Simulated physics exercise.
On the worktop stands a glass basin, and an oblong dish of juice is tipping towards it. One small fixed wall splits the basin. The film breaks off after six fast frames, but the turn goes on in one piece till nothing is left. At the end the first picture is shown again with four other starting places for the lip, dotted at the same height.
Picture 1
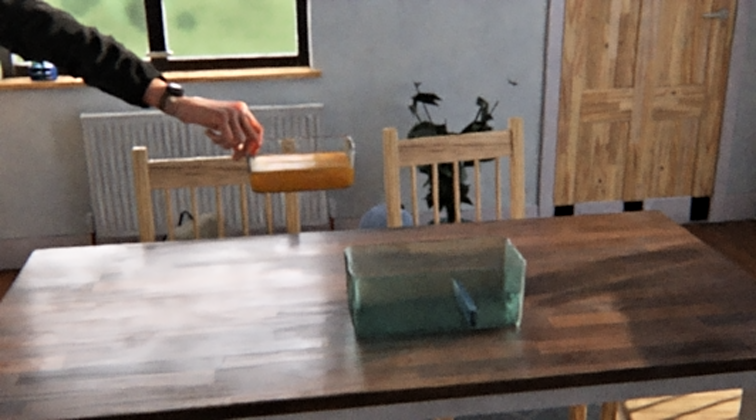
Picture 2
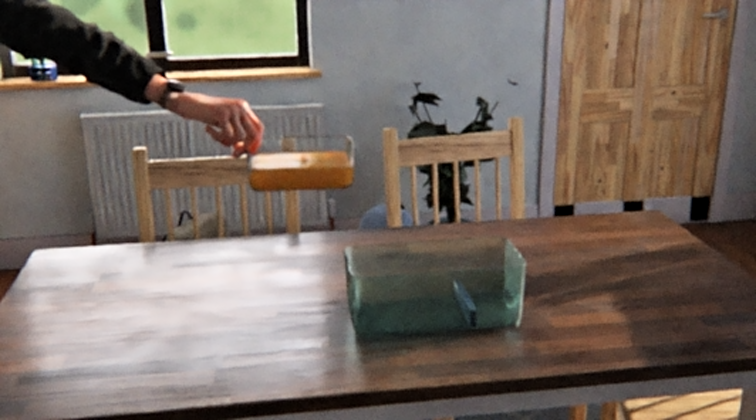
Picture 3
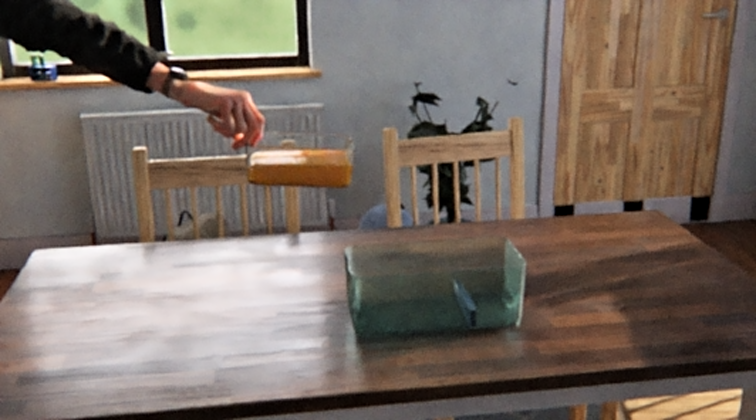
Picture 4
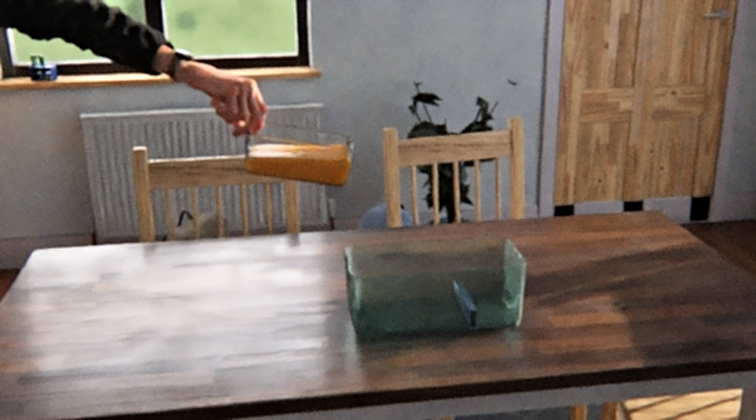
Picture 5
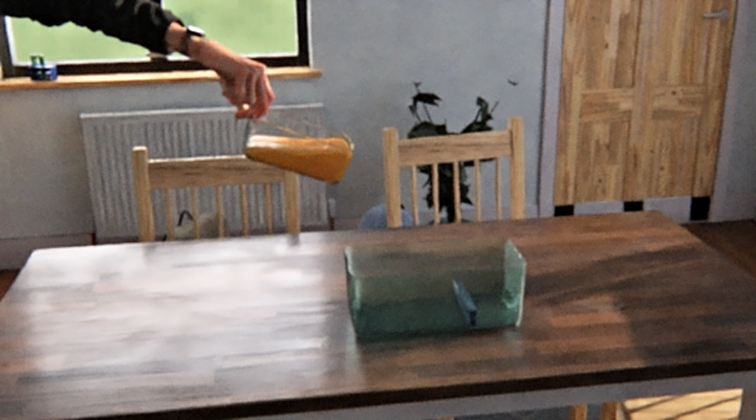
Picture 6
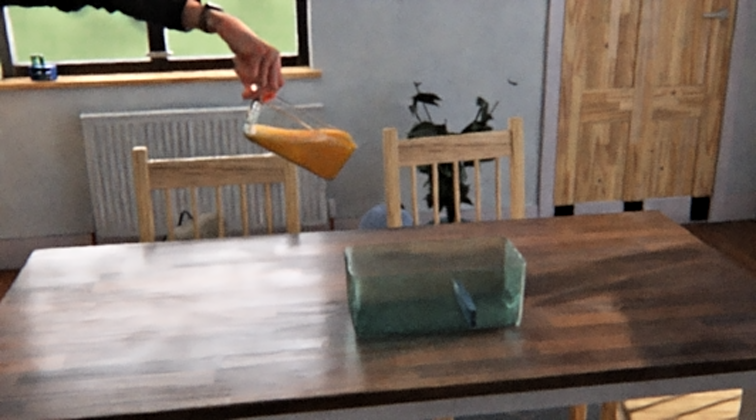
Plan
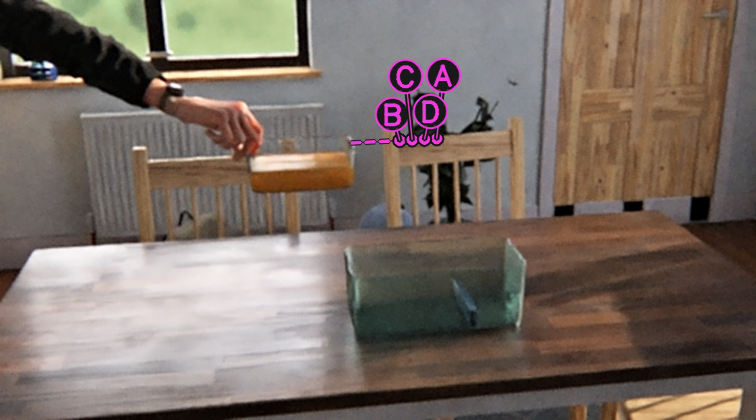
The clip opens with a hand holding a clear oblong dish of orange juice level, above and to the left of a glass basin on a wooden table. The hand then lifts the dish's left side, tilting it gradually to the right, until juice just slips over the lowered lip.
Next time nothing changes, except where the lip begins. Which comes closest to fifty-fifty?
B is best.
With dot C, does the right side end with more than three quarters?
No.
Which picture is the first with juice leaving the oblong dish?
Picture 6.
On the marked copy, A at (436, 138); B at (399, 140); C at (412, 139); D at (424, 139).
Choosing A, about 36 % ends left of the wall and 59 % right of it; 6 % is lost outside.
Choosing B, about 48 % ends left of the wall and 48 % right of it; 5 % is lost outside.
Choosing C, about 29 % ends left of the wall and 65 % right of it; 5 % is lost outside.
Choosing D, about 31 % ends left of the wall and 65 % right of it; 4 % is lost outside.
